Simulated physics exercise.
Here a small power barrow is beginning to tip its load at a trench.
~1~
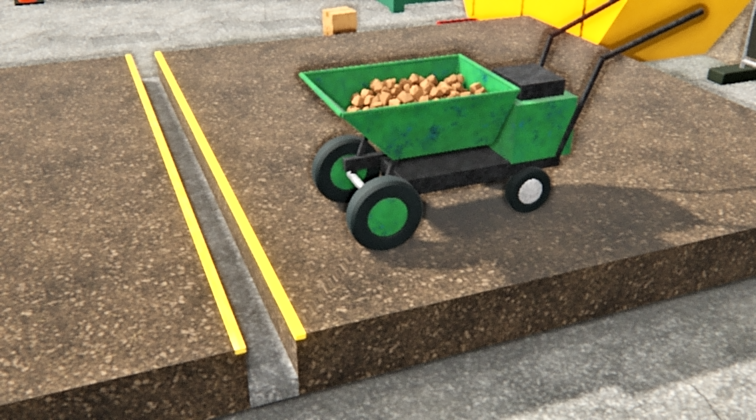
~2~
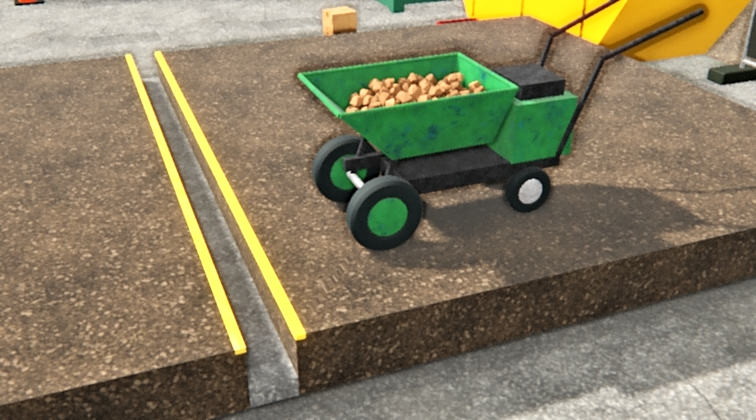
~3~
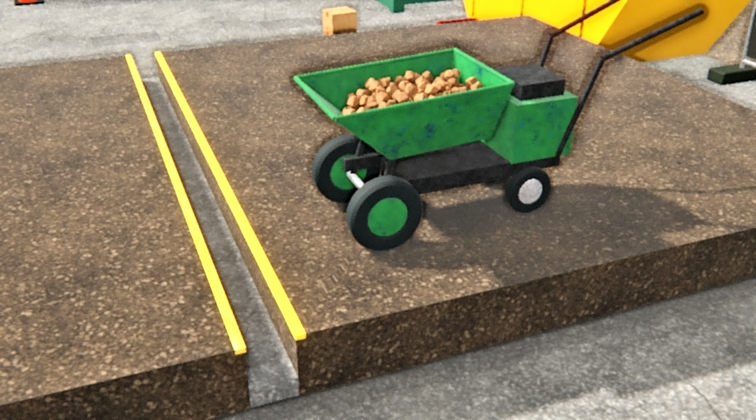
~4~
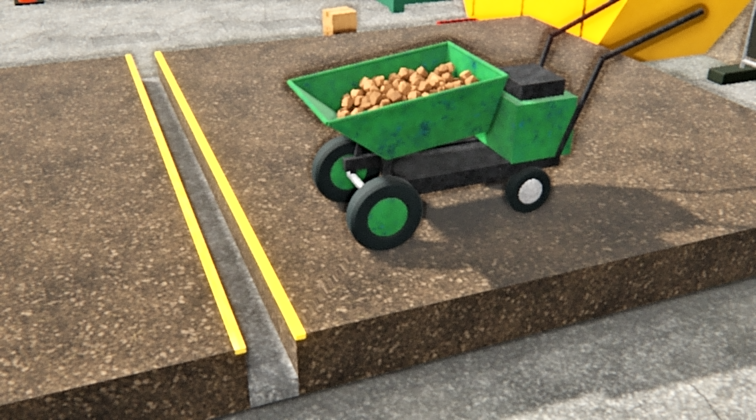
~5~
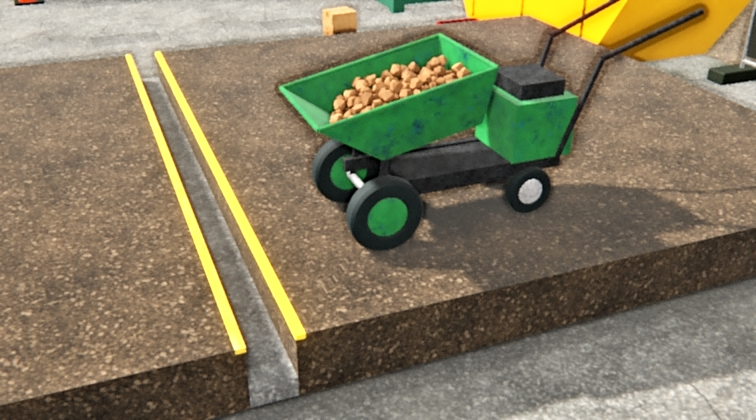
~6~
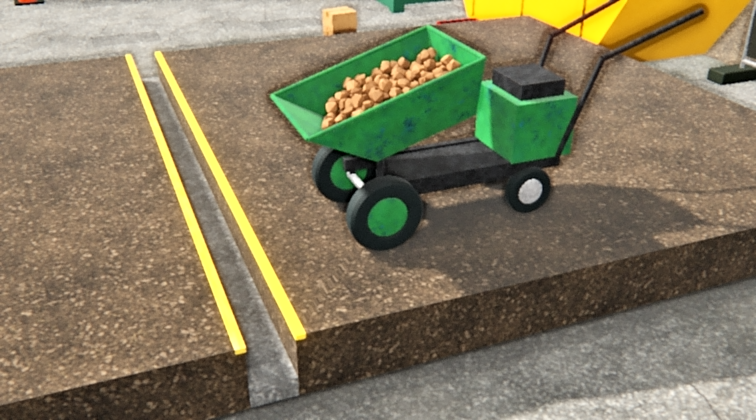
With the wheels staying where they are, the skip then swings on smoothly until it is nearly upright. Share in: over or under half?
Over half.
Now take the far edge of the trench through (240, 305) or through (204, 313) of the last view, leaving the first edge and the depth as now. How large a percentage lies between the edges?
Estimated share: Try 1 approx. 50 in a hundred, try 2 approx. 90 in a hundred.
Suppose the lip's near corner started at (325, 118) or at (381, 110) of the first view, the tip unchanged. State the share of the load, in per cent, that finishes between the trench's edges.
You'd get around 60 in a hundred, then 50 in a hundred.
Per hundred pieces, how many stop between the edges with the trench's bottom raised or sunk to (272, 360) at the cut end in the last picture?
The share would be around 50 in a hundred.
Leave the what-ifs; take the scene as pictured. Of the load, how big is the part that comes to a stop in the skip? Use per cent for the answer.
Share in the skip: Around 15 %.
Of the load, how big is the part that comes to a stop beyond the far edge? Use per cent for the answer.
Result: Close to 15 %.
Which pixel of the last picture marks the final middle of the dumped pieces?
Resting centre, last picture - approx. (227, 265).
Soon, skip tipped steeply; all in the skip.
A while on, skip tipped right over; about half in the skip; about a third in or heaped over the trench; a small part beyond it; a stray few falling.
Towards the end, skip tipped right over; a small part in the skip; a stray few short of the trench; about two thirds in or heaped over the trench; about a quarter beyond it.
Finally, skip tipped right over; a small part in the skip; a stray few short of the trench; about two thirds in or heaped over the trench; about a quarter beyond it.
